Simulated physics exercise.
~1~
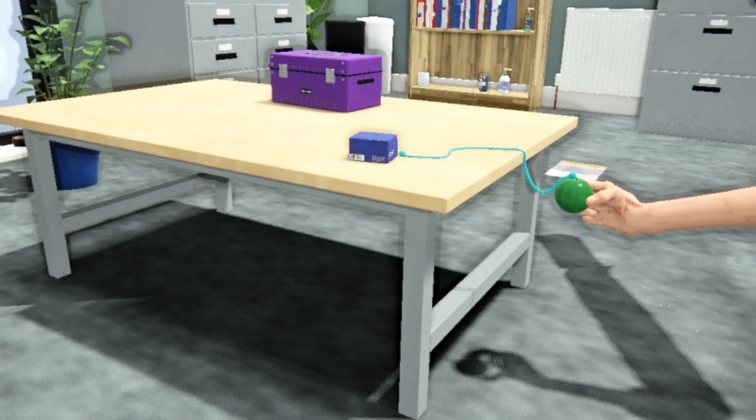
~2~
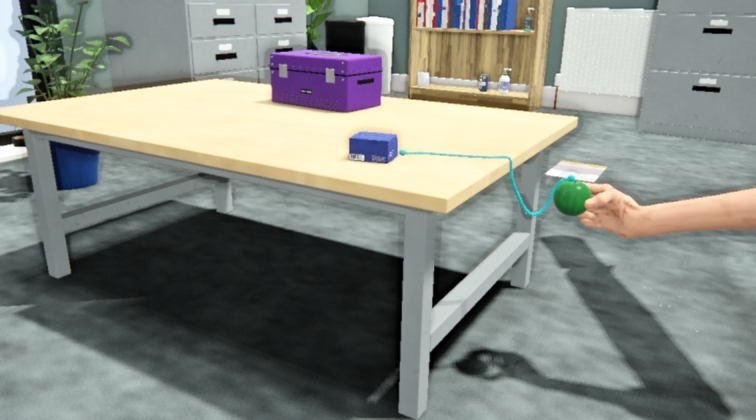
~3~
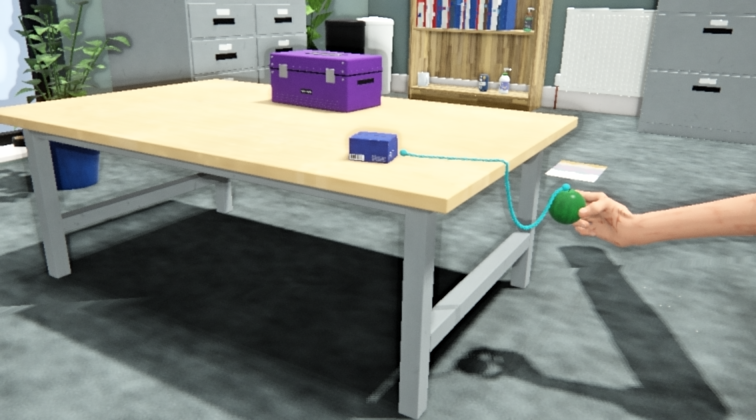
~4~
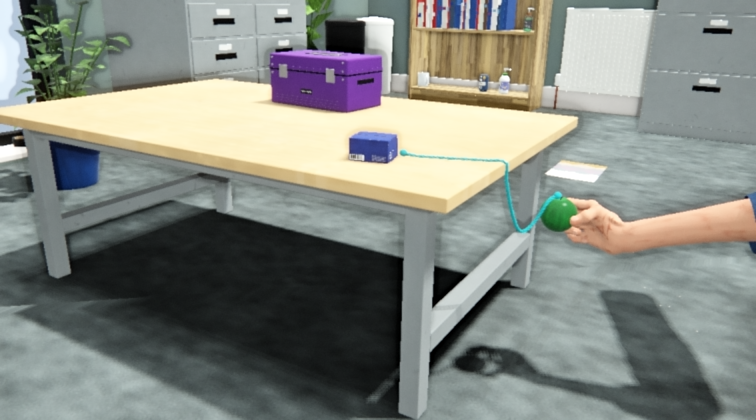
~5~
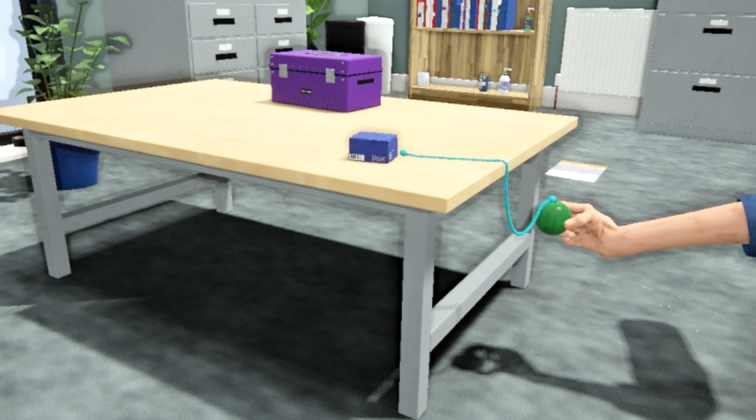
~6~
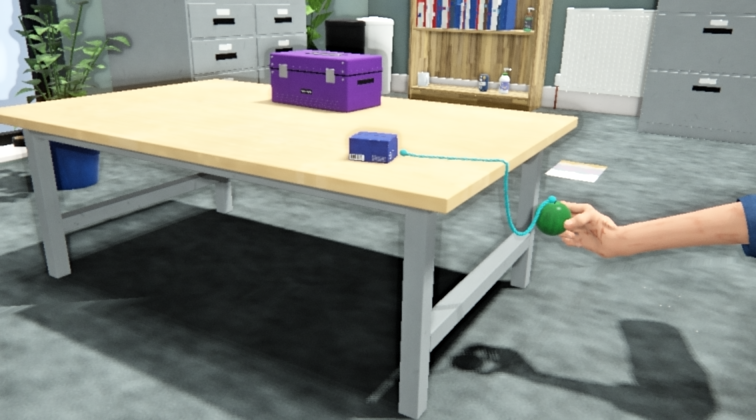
A hand reaching in from the right holds a round green object on a cyan string beside a pale wooden table with grey legs, seen from slightly above in an office-like room. The string runs to a small blue box near the table's right side, with a purple toolbox farther back. The hand lowers slightly and drifts left, the string sagging over the edge, then stays nearly still; the camera is steady.
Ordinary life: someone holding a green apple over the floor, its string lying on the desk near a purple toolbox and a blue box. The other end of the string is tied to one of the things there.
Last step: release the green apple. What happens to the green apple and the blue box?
Looks like the green apple will get to the ground, looks like the blue box will fall as well.
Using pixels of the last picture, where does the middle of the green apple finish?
Its centre point is at (501, 358).
Then, 0.34 s past the final frame, apple on the floor near (530, 351); toolbox still; box tugged along near (492, 152).
Then, 0.60 s past the final frame, apple on the floor near (515, 356); toolbox still; box down on the floor.
When it is over, apple on the floor near (501, 358); toolbox still; box down on the floor. The green apple lands on the floor and the blue box follows it down.
